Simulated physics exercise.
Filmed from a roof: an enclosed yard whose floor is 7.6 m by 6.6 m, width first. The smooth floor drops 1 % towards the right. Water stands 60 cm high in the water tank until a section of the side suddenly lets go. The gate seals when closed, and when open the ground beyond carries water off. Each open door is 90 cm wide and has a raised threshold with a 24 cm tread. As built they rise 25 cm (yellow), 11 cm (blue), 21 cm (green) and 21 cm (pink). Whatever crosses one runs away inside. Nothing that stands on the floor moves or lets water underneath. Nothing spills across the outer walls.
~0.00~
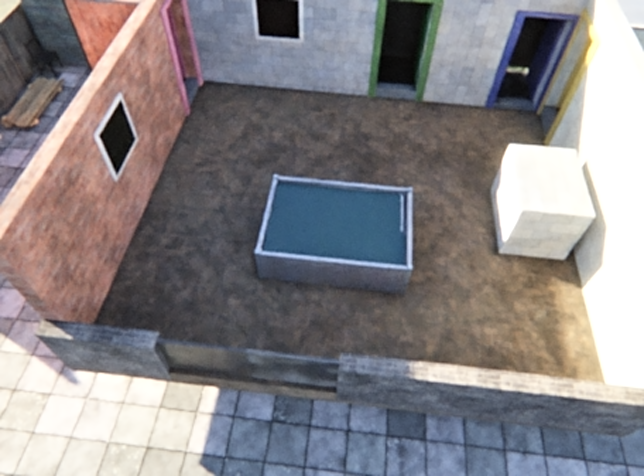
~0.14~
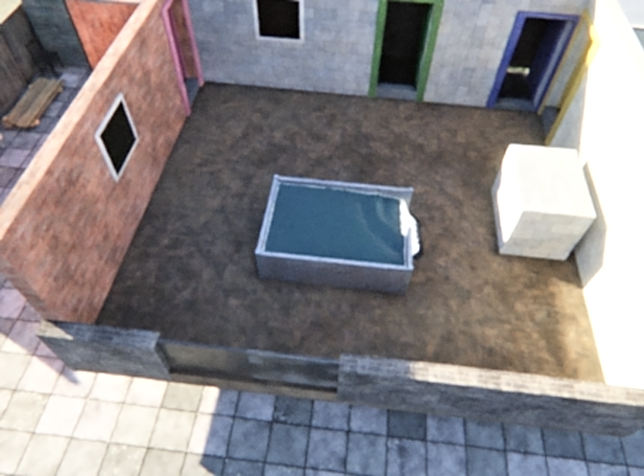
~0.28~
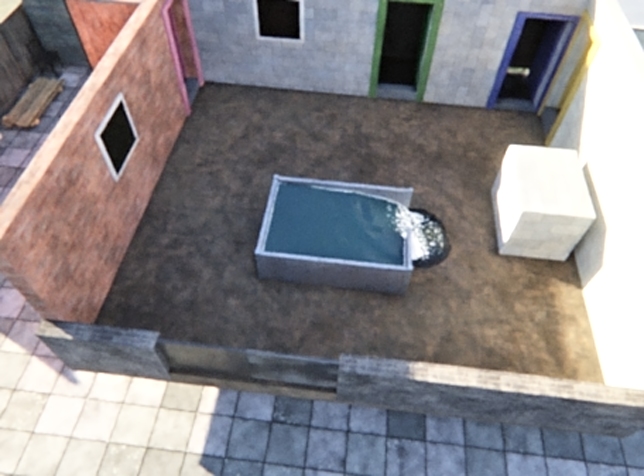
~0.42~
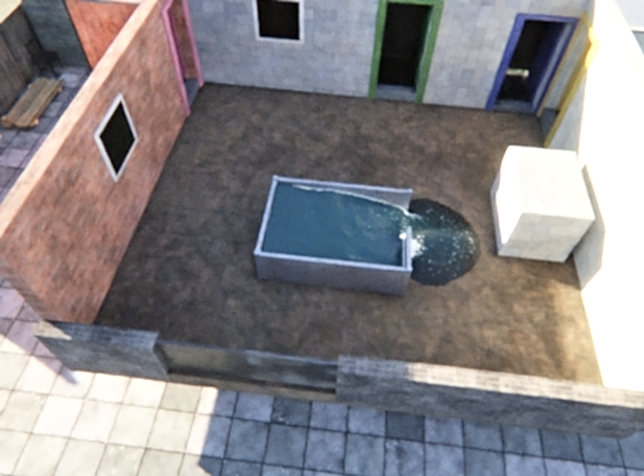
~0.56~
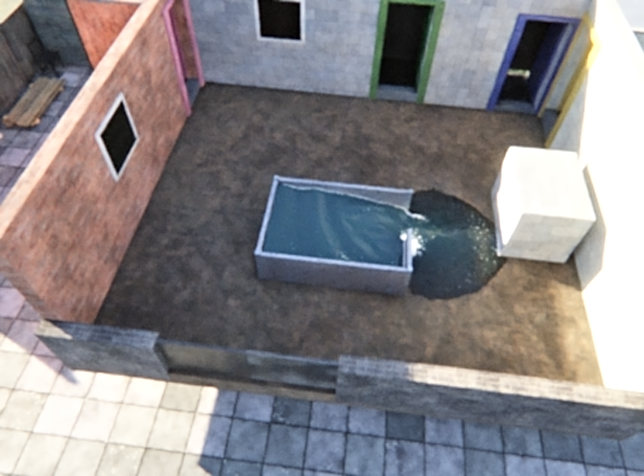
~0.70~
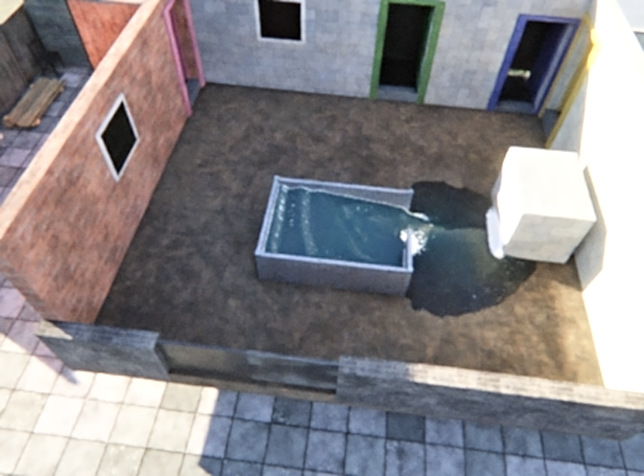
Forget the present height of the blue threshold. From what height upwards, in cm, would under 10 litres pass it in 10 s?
It would have to be roughly 12 cm high.
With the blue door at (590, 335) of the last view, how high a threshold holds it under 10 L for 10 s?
Roughly 16 cm.
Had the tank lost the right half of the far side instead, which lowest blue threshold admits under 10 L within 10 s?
Then roughly 19 cm.
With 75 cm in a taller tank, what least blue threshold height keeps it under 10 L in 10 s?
Then roughly 16 cm.
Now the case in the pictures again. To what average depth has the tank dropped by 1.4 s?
Some 44 cm.
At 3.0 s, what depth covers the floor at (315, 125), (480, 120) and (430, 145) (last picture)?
Roughly 0, 5 and 3 cm, in turn.
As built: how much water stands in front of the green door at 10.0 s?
About 7.0 cm.
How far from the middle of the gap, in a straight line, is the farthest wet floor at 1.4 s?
About 3.2 m.
After 1.4 s water covers 15 % of the floor, deepest (36 cm) near (488, 239); it has not reached the blue door.
After 3.0 s water covers 30 % of the floor, deepest (28 cm) near (598, 412); 15 cm at the blue door, 4 litres in over its 11 cm threshold.
After 10.0 s water covers 90 % of the floor, deepest (11 cm) near (560, 203); 7 cm at the blue door, 15 litres in over its 11 cm threshold.
At the blue door as built, the water arrived by 2.1 s and peaked near 16 cm at 3.4 s.
With a threshold of 10 cm, 24 litres would have come in within the 10 s; with 14 cm, 3 litres. So under 10 litres takes about 12 cm.
